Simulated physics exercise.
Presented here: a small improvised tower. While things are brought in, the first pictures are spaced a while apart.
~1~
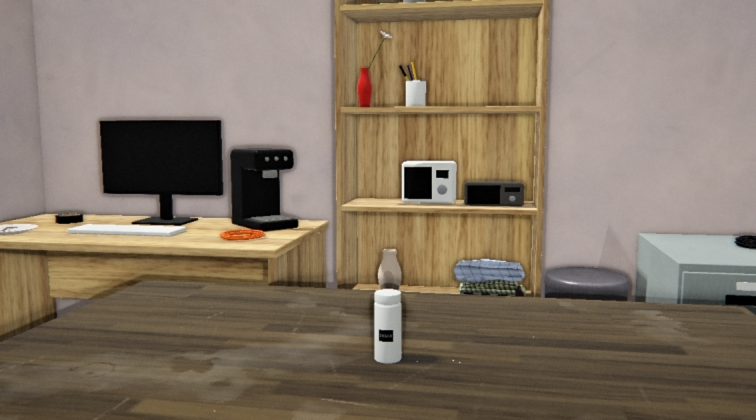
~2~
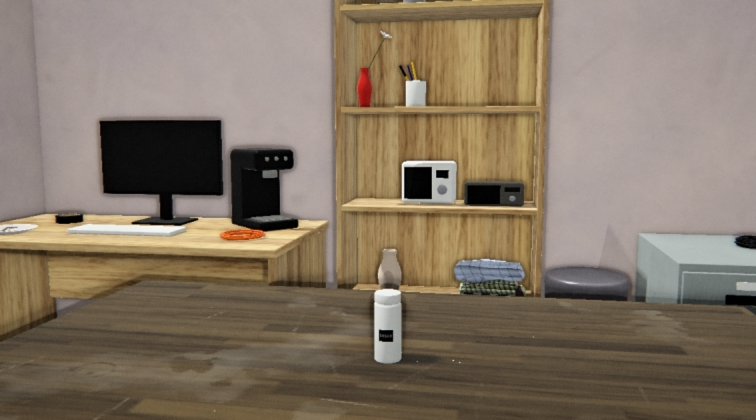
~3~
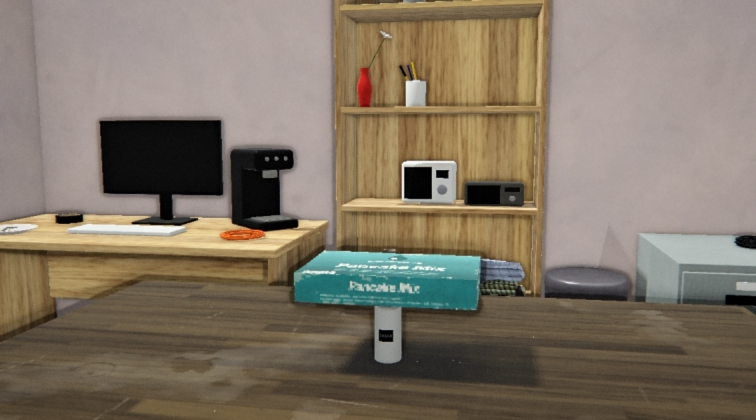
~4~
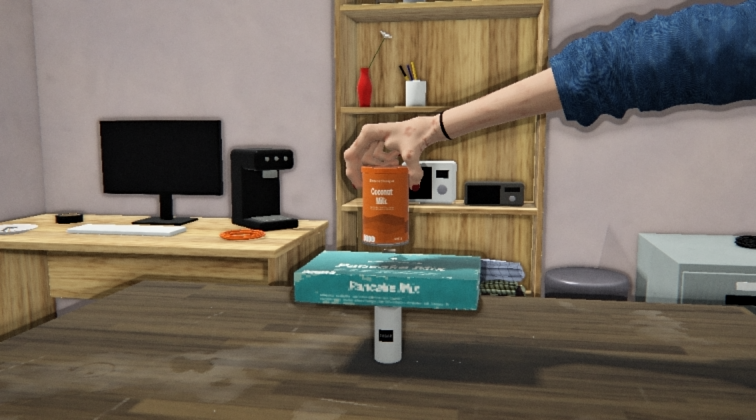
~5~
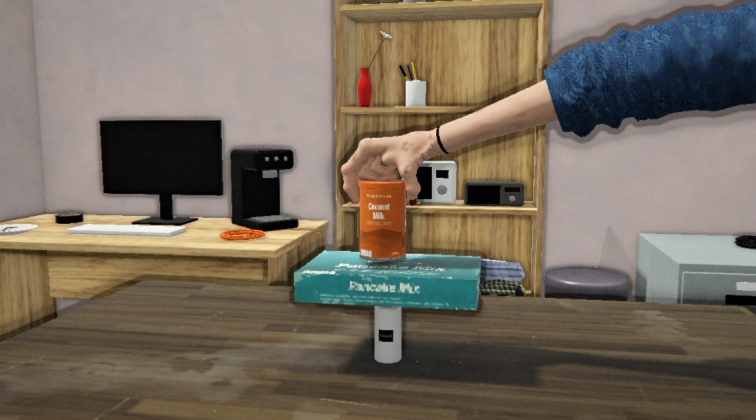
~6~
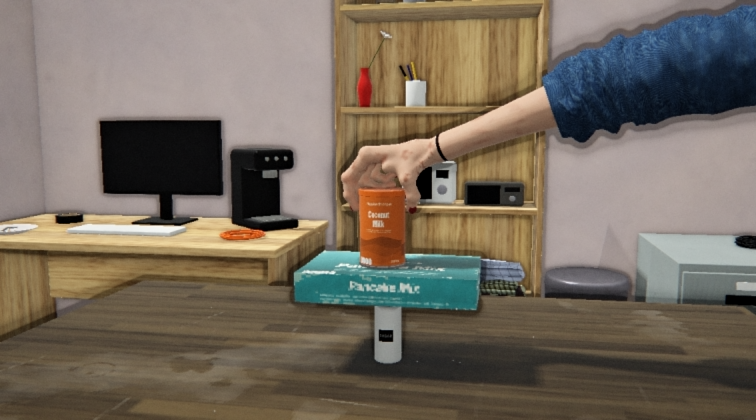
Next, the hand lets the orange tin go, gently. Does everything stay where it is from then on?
Basically, the build is sound there.
Then, 0.50 s on from there, no change.
Then, 1.30 s on from there, orange tin resting near (382, 228).
In the end, all 3 unmoved. At the end, from the last picture's camera, orange tin near (382, 228). The stack holds.
